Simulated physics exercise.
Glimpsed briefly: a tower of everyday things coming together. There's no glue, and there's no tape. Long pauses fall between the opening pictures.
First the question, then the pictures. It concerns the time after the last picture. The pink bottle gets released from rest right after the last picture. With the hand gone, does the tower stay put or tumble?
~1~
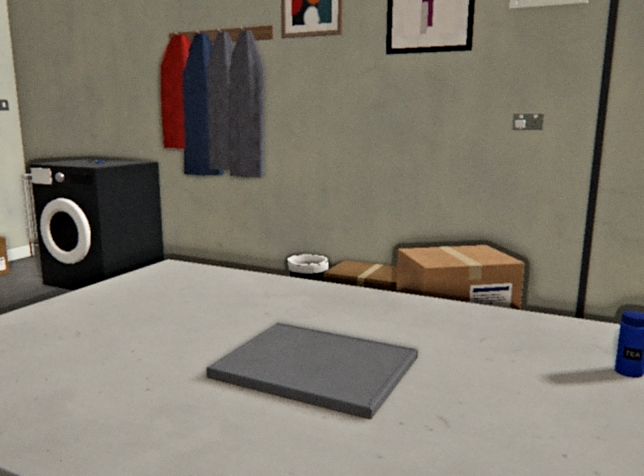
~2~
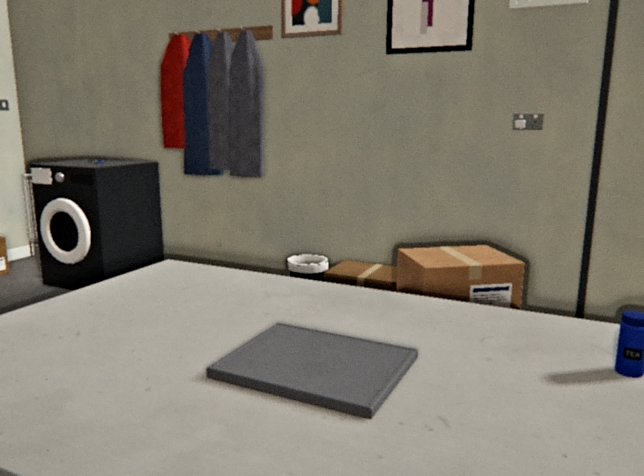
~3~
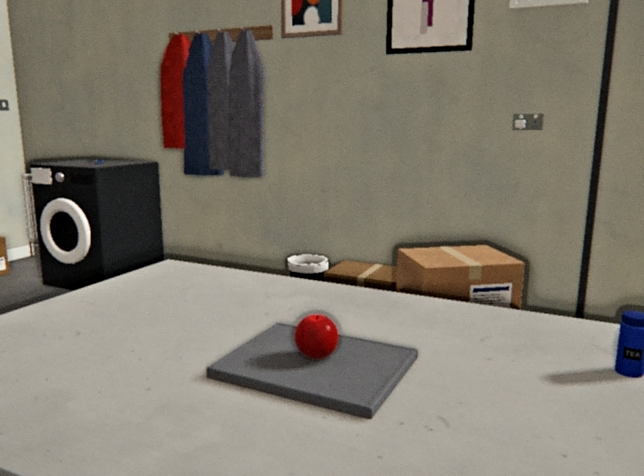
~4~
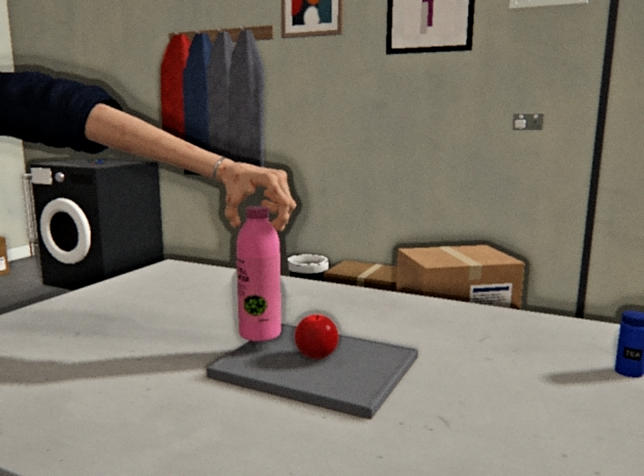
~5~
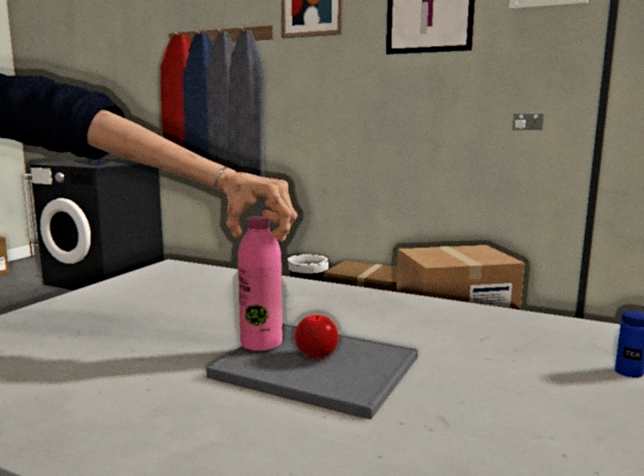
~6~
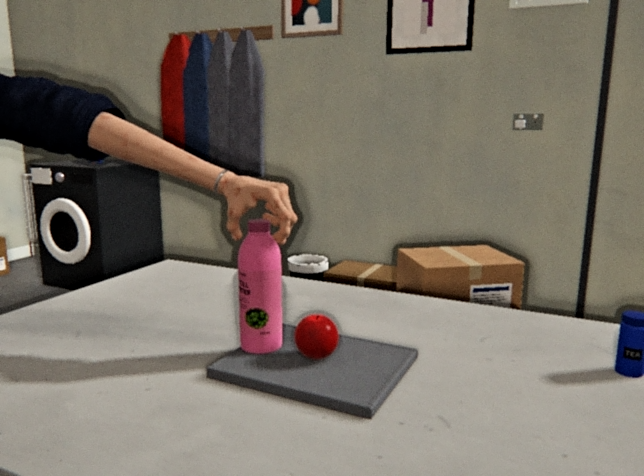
The tower stays put.
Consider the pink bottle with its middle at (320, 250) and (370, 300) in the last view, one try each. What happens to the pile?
Case 1: Collapse. Case 2: Stable.
Then, 0.40 s past the last view, nothing moves.
Then, 1.20 s past the last view, pink bottle resting near (260, 285).
Finally, all 4 still in place. Final places as the last picture's camera would see them, pink bottle near (260, 285). The pile holds.
